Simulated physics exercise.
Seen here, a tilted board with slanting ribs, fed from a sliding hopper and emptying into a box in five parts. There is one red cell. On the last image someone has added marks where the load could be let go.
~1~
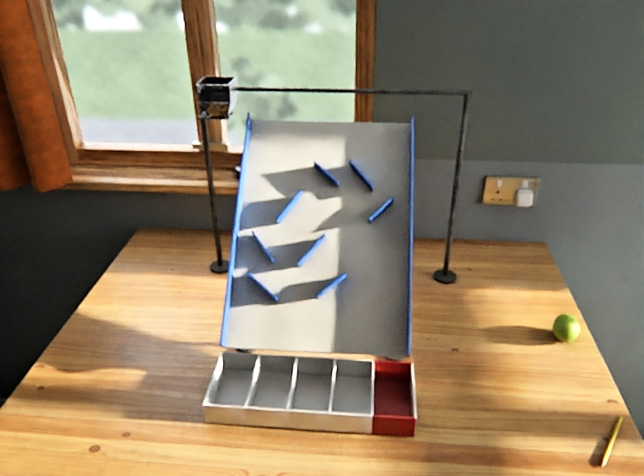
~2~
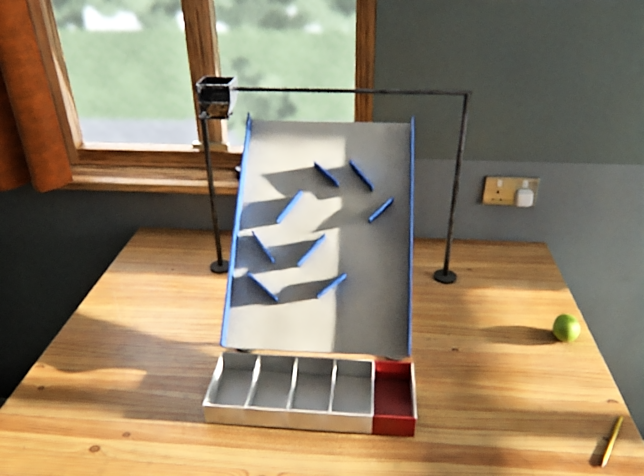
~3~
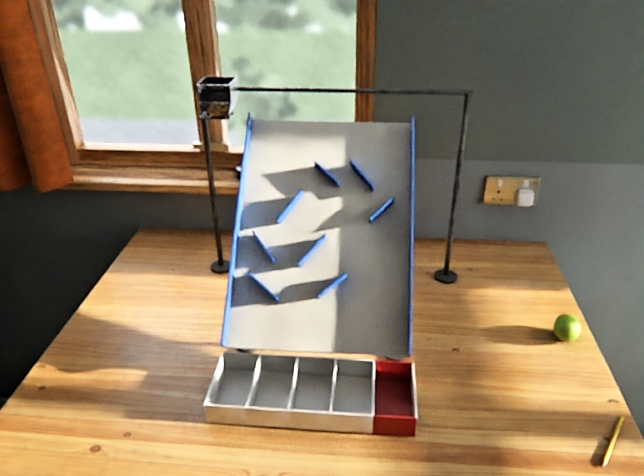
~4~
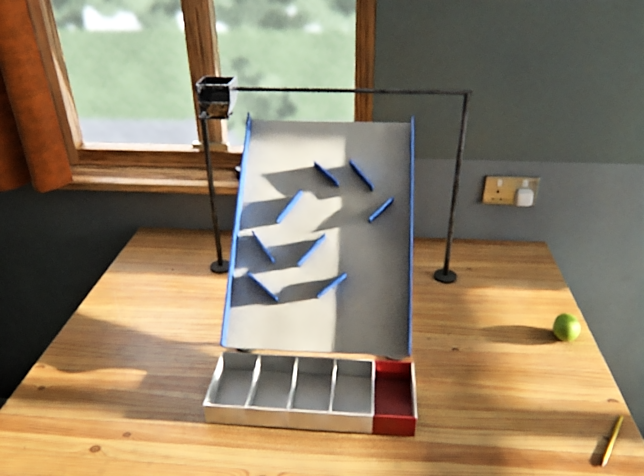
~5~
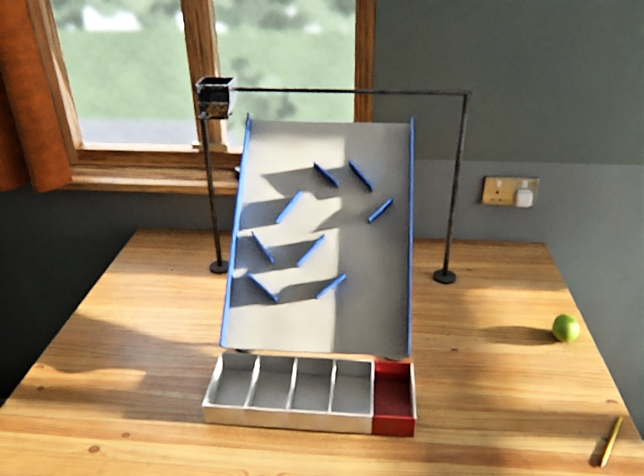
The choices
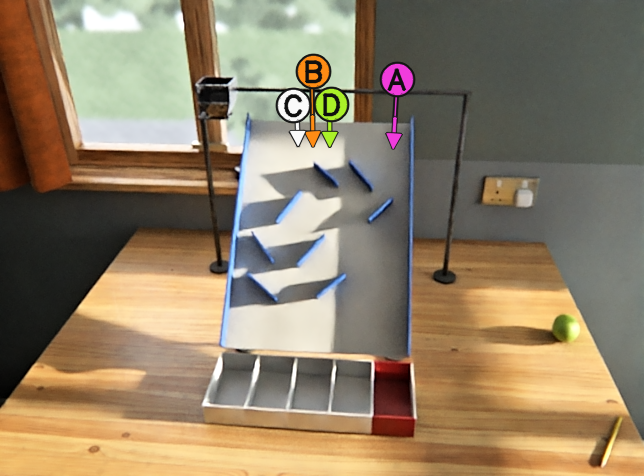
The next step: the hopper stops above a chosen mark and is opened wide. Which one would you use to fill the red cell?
Best: A.
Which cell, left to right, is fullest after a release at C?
The third.
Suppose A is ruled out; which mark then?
D it is.
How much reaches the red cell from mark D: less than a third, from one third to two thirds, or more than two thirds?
It is less than a third.
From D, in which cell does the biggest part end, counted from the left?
The fourth from the left.
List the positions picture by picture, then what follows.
Hopper near (220, 111), round wooden beads, door shut, in the first picture.
Ribs (314, 161) to (338, 182), (350, 160) to (373, 186), (277, 220) to (301, 190), in the second picture.
Ribs (370, 219) to (394, 197), (252, 230) to (273, 259), (298, 263) to (325, 234), in the third picture.
Ribs (247, 272) to (276, 298), (318, 295) to (345, 273), in the fourth picture.
Red cell near (393, 425), number 5 of 5 from the left, in the fifth picture.
On the marked copy, mark A meets the board at (393, 143); mark B meets the board at (312, 141); mark C meets the board at (297, 140); mark D meets the board at (329, 141).
With A, close to half in the red cell, close to a third in other cells, a small share outside the box.
With B, a small share in the red cell, the bulk in other cells, a small share outside the box.
With C, only a few in the red cell, the bulk in other cells, a small share outside the box.
With D, close to a quarter in the red cell, close to two thirds in other cells, a small share outside the box.
